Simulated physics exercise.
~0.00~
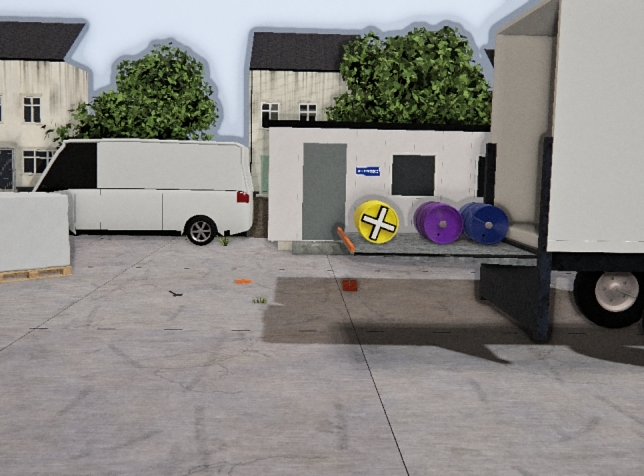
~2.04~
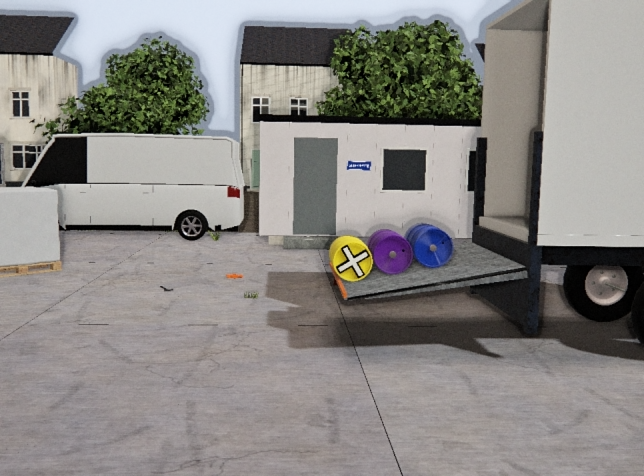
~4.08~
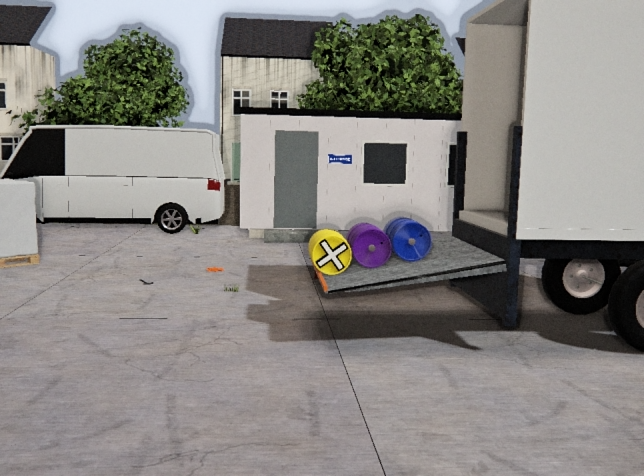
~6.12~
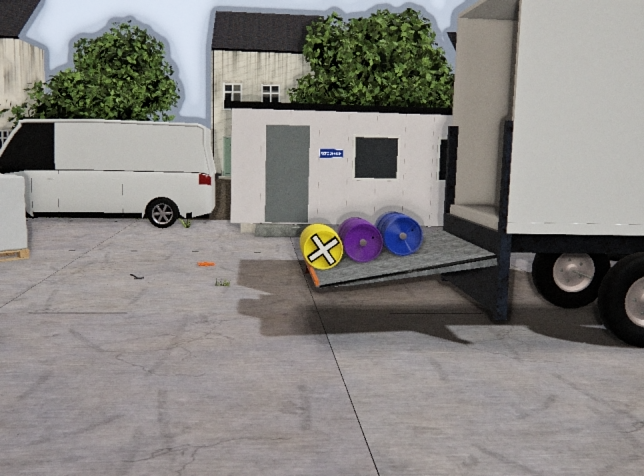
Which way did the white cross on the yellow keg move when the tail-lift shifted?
The white cross moved down, along with the yellow keg it marked.
